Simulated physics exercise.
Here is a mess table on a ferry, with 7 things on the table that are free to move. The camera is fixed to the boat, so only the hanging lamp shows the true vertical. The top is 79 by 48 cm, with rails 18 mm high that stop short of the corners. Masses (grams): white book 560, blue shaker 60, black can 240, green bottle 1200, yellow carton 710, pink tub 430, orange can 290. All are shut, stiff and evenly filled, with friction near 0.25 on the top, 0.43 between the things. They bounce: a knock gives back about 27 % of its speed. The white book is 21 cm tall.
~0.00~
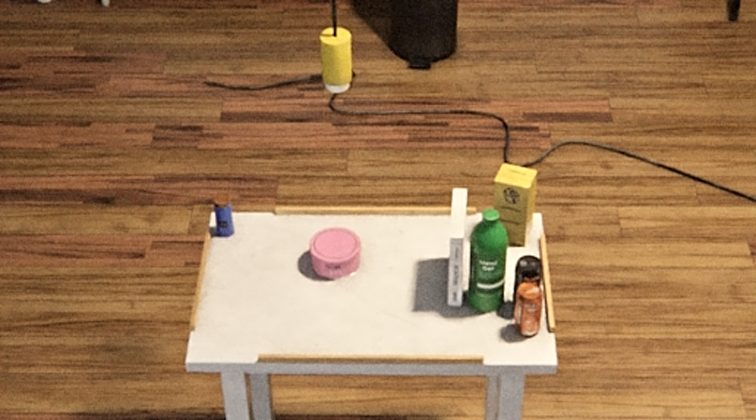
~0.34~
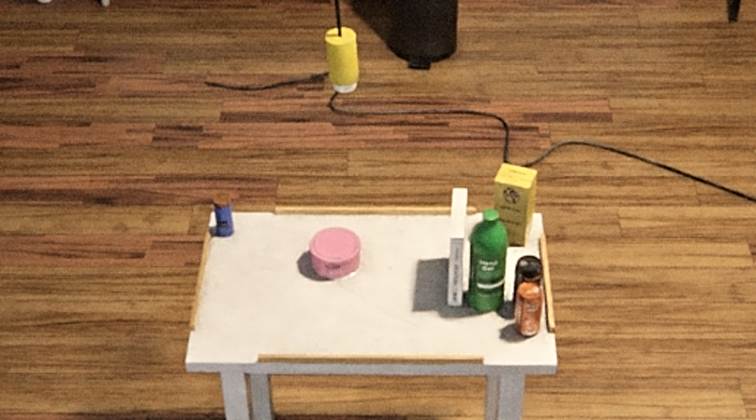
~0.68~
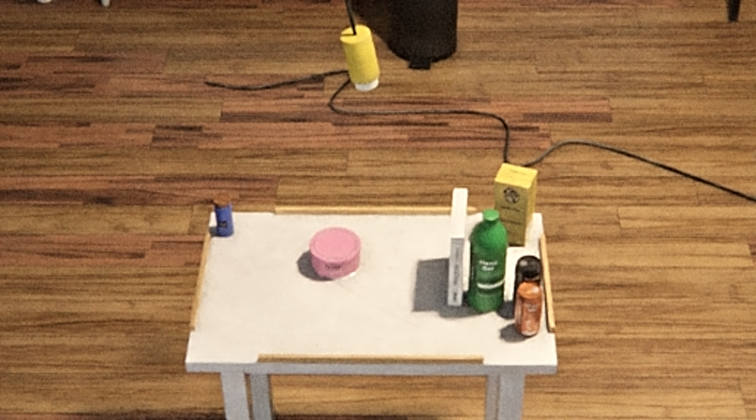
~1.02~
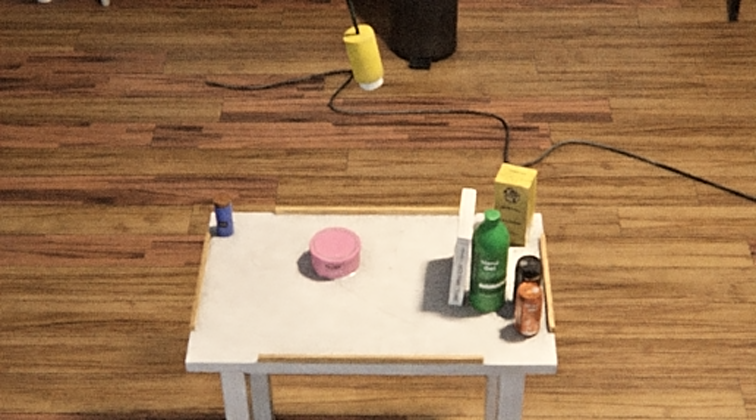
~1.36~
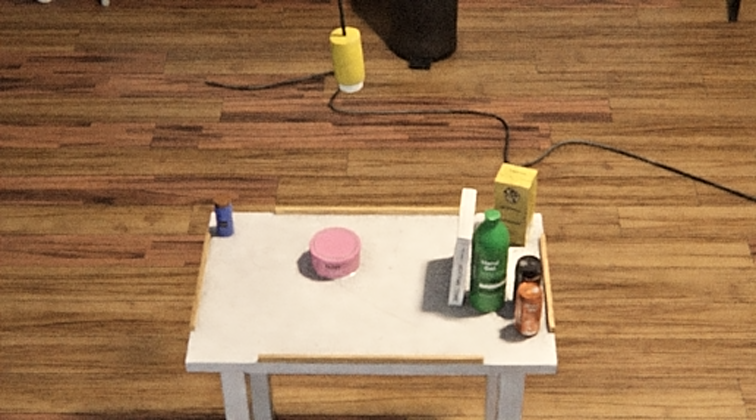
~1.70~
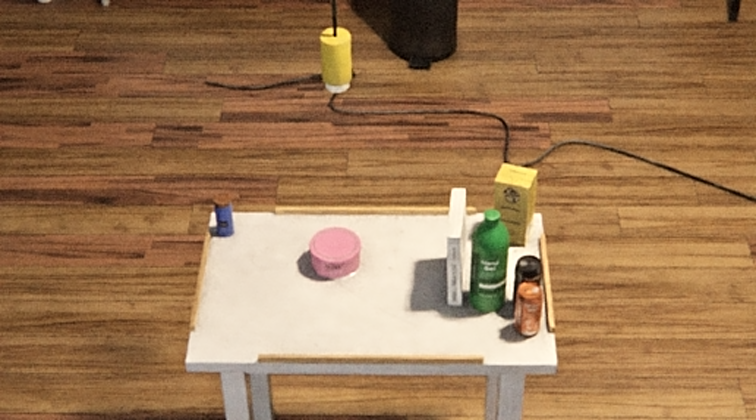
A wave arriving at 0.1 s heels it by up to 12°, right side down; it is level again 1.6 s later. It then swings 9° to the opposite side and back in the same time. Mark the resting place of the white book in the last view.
The white book comes to rest near (396, 273).
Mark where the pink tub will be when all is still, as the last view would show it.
Near (264, 248).
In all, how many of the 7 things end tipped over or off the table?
In all, 1.
After 2.50 s, boat heeled 9°, left side down; white book tipped 55° from how it sat near (418, 255).
After 2.60 s, boat heeled 9°, left side down; white book on its side near (402, 273); pink tub slid 3 cm.
After 2.90 s, boat heeled 4°, left side down; white book on its side near (396, 273); pink tub slid 16 cm.
At rest (3.8 s), tipped over on the table, white book; not toppled but over 5 cm from the start, pink tub; the other 5 in place, give or take 5 cm. Seen from the same camera at the end, white book near (396, 273).
